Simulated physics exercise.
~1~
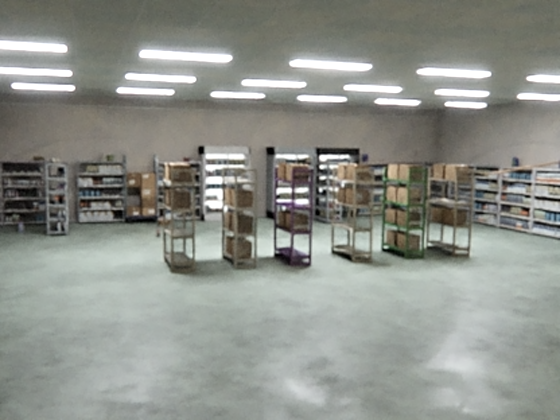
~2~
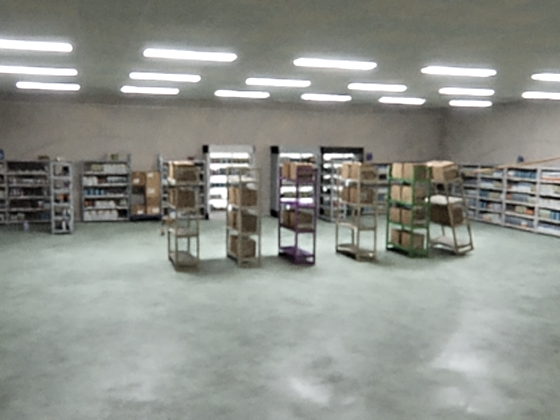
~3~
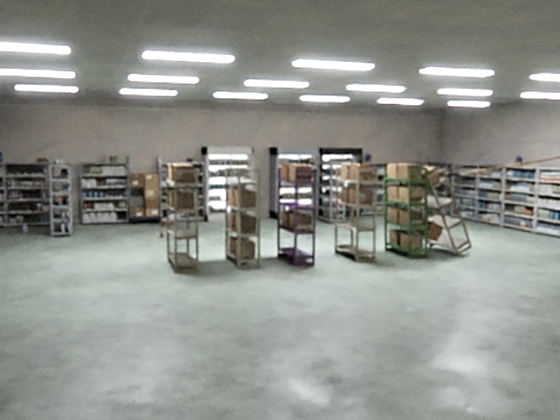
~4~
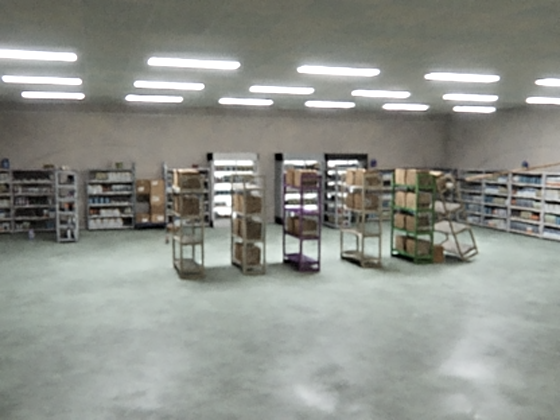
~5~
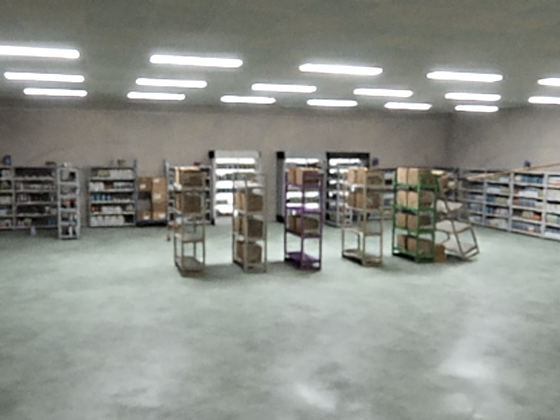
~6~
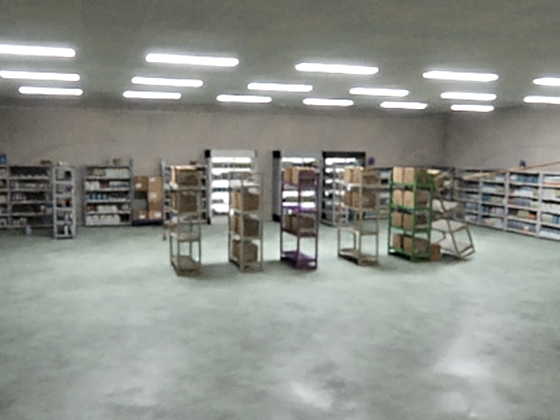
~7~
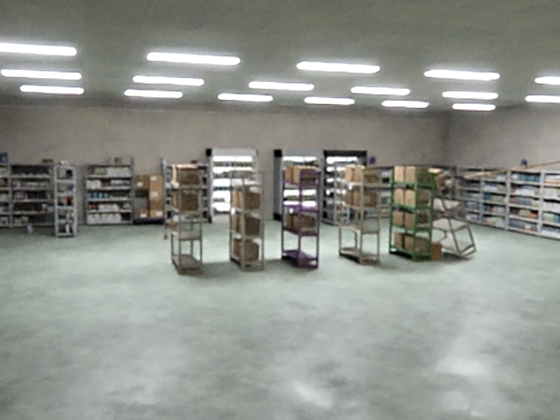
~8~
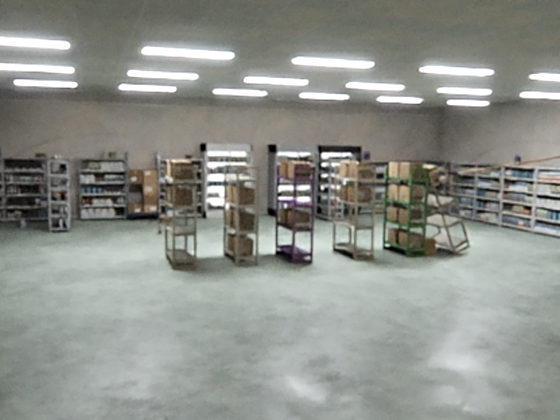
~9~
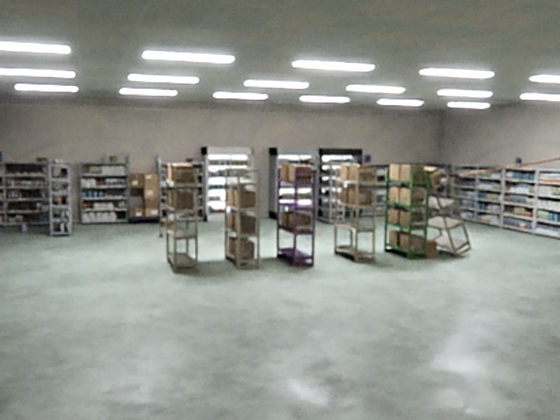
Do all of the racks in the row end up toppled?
No, only the rack at the right end tips, coming to lean on the green one. The other five stay standing.
